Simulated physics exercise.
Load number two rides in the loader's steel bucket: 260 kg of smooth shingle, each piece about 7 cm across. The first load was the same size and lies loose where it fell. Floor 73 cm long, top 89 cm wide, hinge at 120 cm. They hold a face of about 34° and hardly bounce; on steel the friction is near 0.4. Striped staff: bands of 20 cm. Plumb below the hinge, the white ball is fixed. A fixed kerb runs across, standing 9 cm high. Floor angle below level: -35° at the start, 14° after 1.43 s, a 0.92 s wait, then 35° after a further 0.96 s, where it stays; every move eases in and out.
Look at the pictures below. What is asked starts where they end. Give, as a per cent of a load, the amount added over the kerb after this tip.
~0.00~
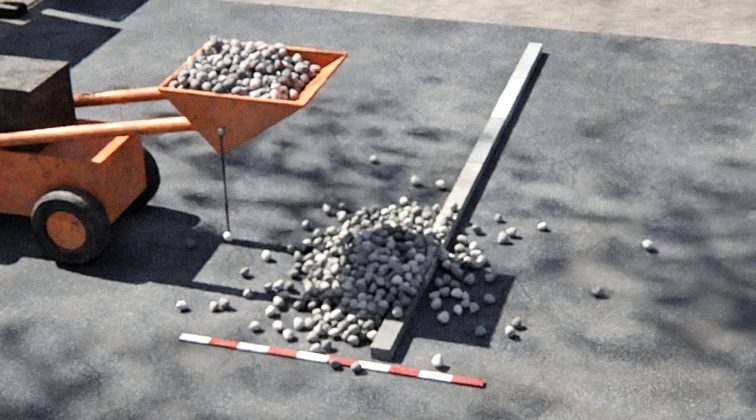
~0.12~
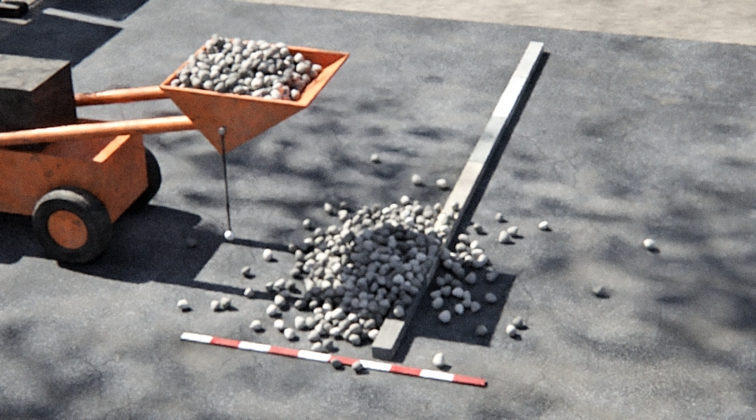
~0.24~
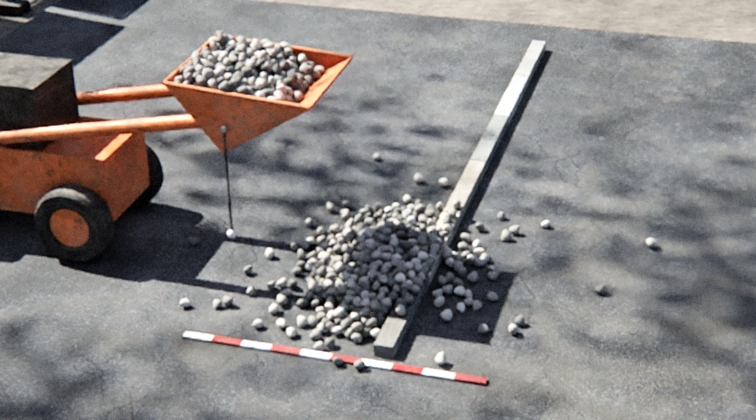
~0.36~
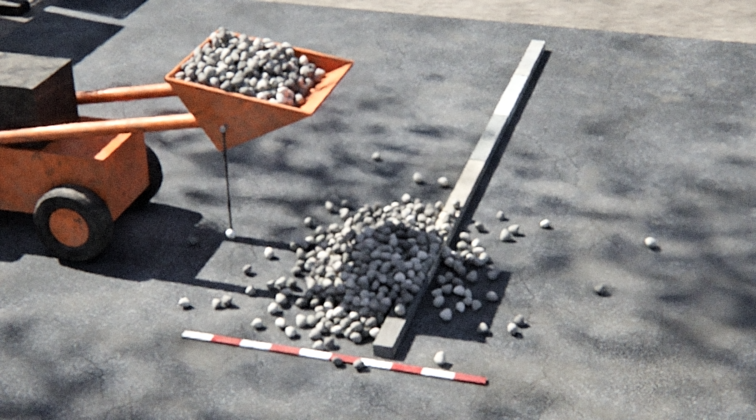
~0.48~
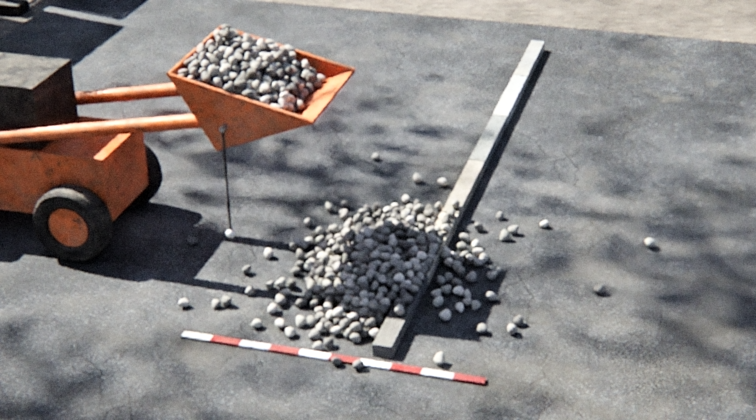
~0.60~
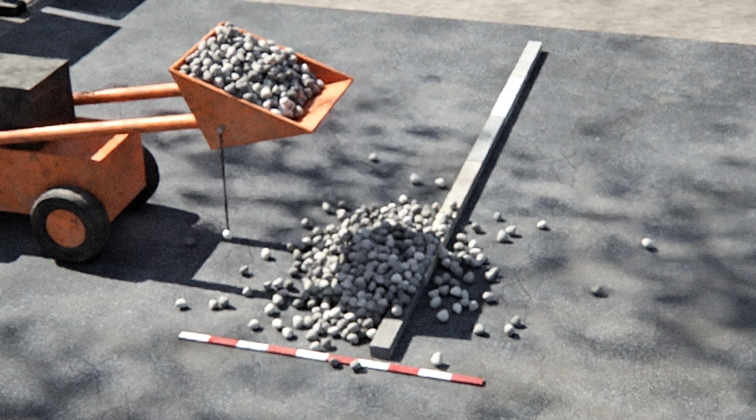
Close to 15 parts in a hundred.
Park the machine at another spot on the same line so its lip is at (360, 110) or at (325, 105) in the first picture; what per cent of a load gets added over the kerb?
First place: Roughly 70 %; second place: Roughly 35 %.
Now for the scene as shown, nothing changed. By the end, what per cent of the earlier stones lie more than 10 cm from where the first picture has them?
Roughly 10 % of them.
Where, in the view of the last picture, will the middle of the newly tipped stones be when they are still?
Roughly at pixel (366, 251).
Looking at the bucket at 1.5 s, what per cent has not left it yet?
About 85 per cent.
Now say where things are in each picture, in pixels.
The bucket is at -35°, its lip at (305, 105); the top of the load is at (233, 48). The earlier load is highest near (388, 244), 22 cm above ground level, 94 % on this side of the kerb, 7 % over the kerb, in the first picture.
Lip at (307, 106), floor tilted -34°, highest stones at (235, 47); the stones move at 0.1 m/s on average, in the second picture.
Lip at (310, 108), floor tilted -31°, highest stones at (231, 43); the stones move at 0.1 m/s on average, in the third picture.
Lip at (312, 114), floor tilted -27°, highest stones at (229, 41); the stones move at 0.1 m/s on average, in the fourth picture.
Lip at (313, 122), floor tilted -22°, highest stones at (226, 37); the stones move at 0.2 m/s on average, in the fifth picture.
Lip at (312, 132), floor tilted -16°, highest stones at (224, 36); the stones move at 0.2 m/s on average, in the sixth picture.
After 1.1 s the floor is at 6°; in per cent of one load, 100 in the bucket, 94 on this side of the kerb, 7 over the kerb; the foremost stones are at (538, 281).
After 1.5 s the floor is at 14°; in per cent of one load, 83 in the bucket, 111 on this side of the kerb, 7 over the kerb; the foremost stones are at (538, 281).
After 3.8 s the floor is at 35°; in per cent of one load, 0 in the bucket, 179 on this side of the kerb, 21 over the kerb; the foremost stones are at (581, 294).
After 6.2 s the floor is at 35°; in per cent of one load, 0 in the bucket, 179 on this side of the kerb, 22 over the kerb; the foremost stones are at (581, 294). Net gain over the kerb, 15.
